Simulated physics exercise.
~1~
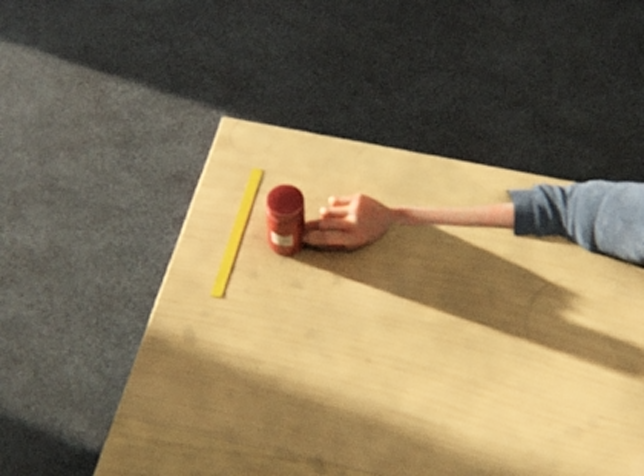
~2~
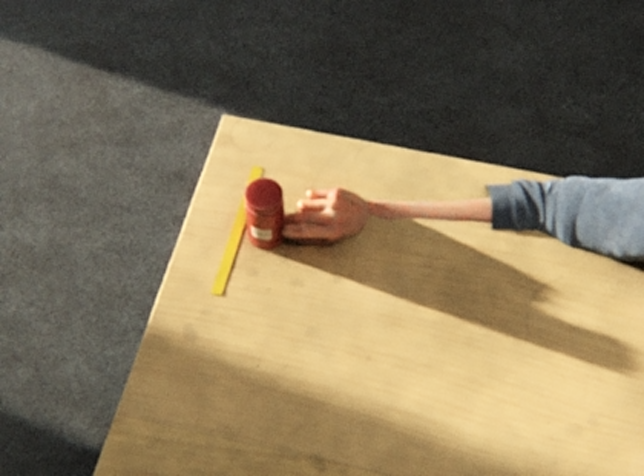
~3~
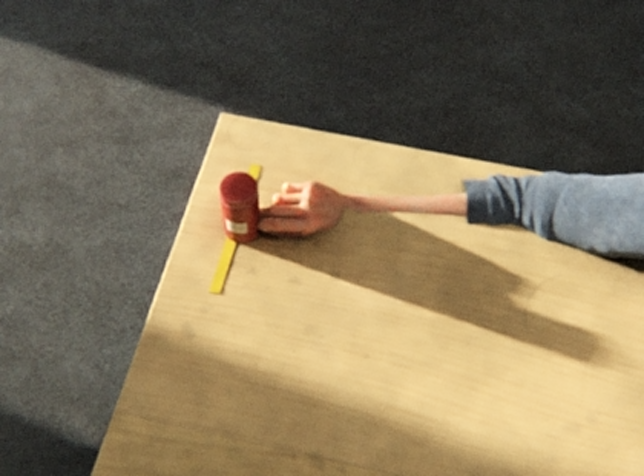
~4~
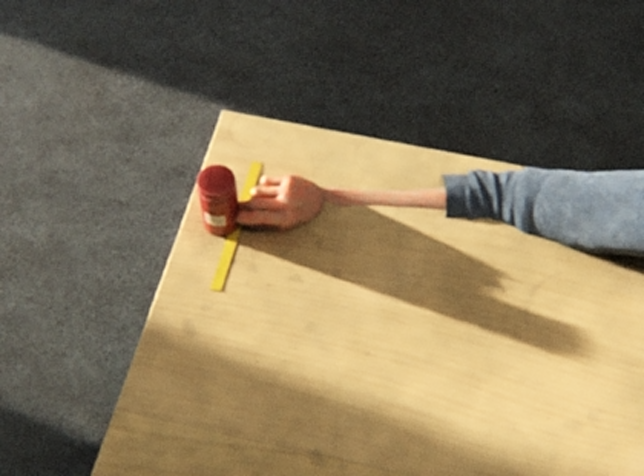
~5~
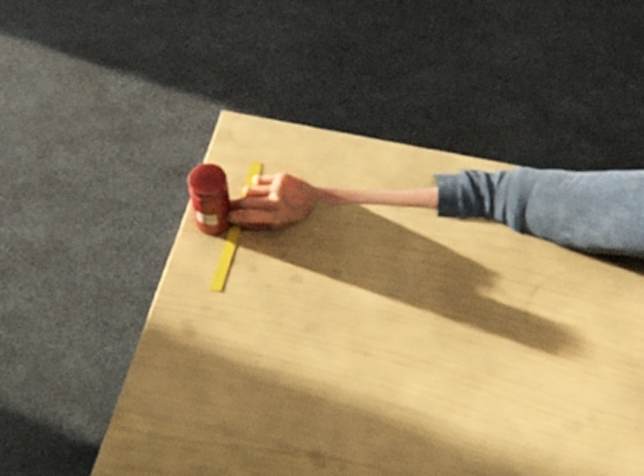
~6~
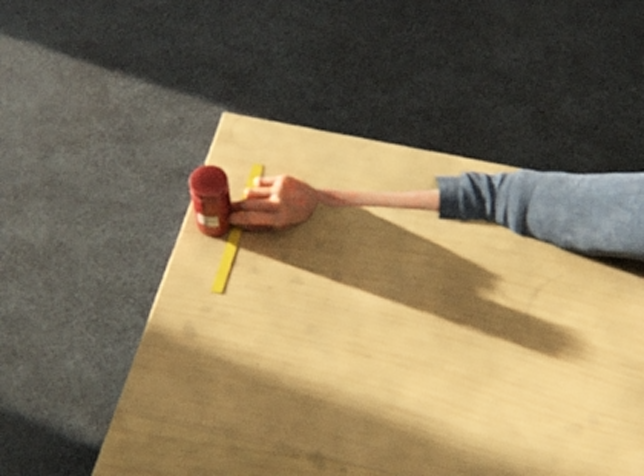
Red jar sliding left across a wooden table, pushed by a hand past a yellow tape strip, stopping upright near the edge.
